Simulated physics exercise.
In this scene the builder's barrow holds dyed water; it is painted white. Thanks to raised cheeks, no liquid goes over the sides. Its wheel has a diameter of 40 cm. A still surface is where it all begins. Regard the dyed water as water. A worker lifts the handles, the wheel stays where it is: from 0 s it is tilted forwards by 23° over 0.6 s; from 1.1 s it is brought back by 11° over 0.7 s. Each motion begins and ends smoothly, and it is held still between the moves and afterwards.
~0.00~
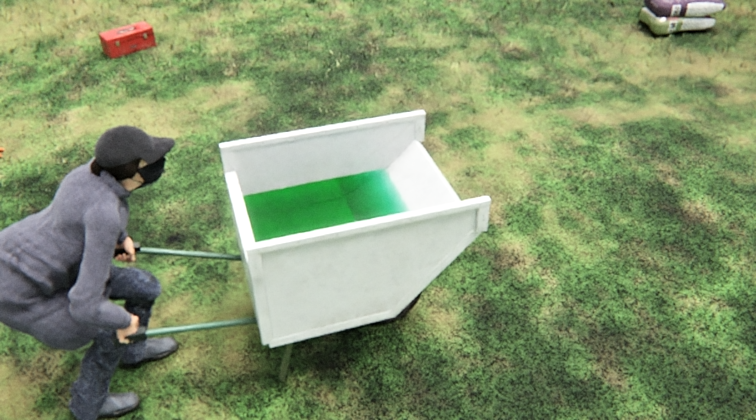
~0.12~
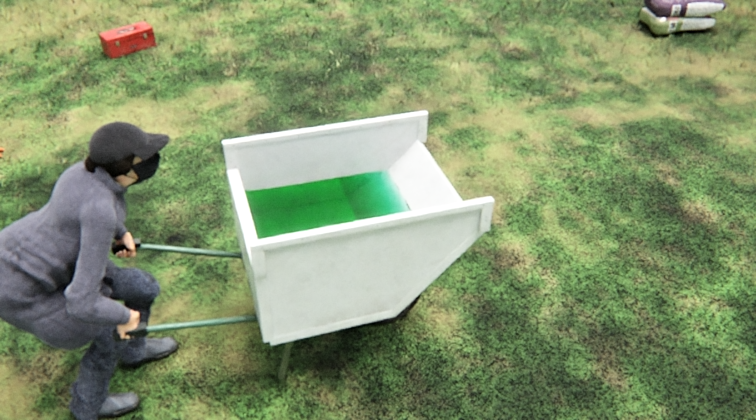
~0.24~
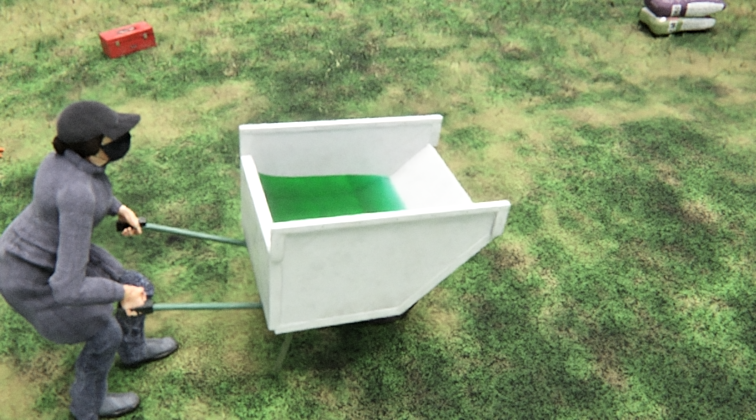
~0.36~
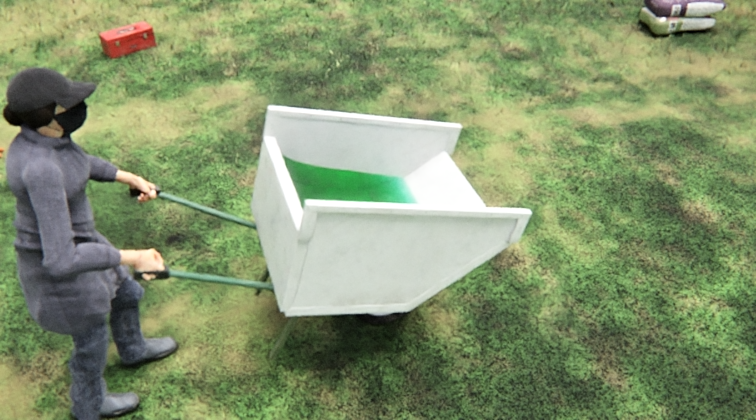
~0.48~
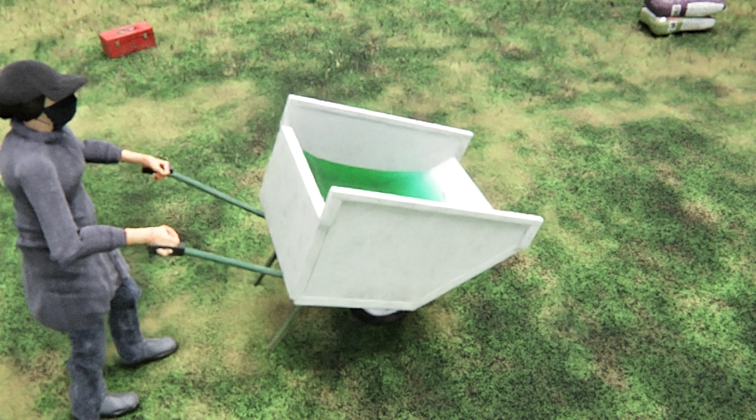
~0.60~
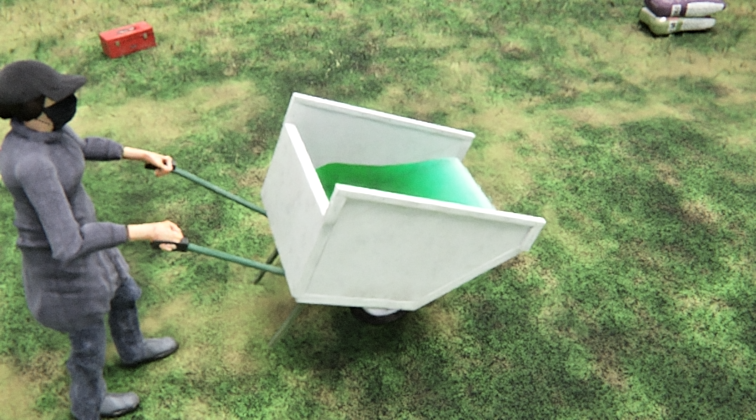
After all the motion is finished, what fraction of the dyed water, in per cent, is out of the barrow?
Roughly 50 per cent of the dyed water is out of the barrow.
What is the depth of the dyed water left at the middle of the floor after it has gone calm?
It settles at around 12 cm at the middle.
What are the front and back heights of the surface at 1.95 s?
Front level 14 cm, back level 22 cm.
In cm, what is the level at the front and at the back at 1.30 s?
It reads roughly 22 cm up front and 0 cm at the back.
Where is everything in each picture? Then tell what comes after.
Level at the front (337, 180); level at the back (251, 196); the lip is at (474, 226); the front is on the right, in the first frame.
Level at the front (338, 179); level at the back (252, 193), in the second frame.
Level at the front (348, 177); level at the back (263, 176); tilt 7° forwards, in the third frame.
Level at the front (363, 174); level at the back (283, 156); tilt 16° forwards, in the fourth frame.
Level at the front (373, 172); tilt 22° forwards, in the fifth frame.
Level at the front (377, 168); tilt 23° forwards; the lip is at (519, 243), in the sixth frame.
By 1.30 s the barrow is at 22° forwards, the surface stands 22 cm on the front, 0 cm on the back; the loss stands at 40 per cent, over the front.
By 1.95 s the barrow is at 12° forwards, the surface stands 15 cm on the front, 21 cm on the back; the loss stands at 45 per cent, over the front.
By 2.60 s the barrow is at 12° forwards, the surface stands 16 cm on the front, 7 cm on the back; the loss stands at 45 per cent, over the front.
By 4.68 s the loss stands at 50 per cent, over the front, 57 of 114 litres.
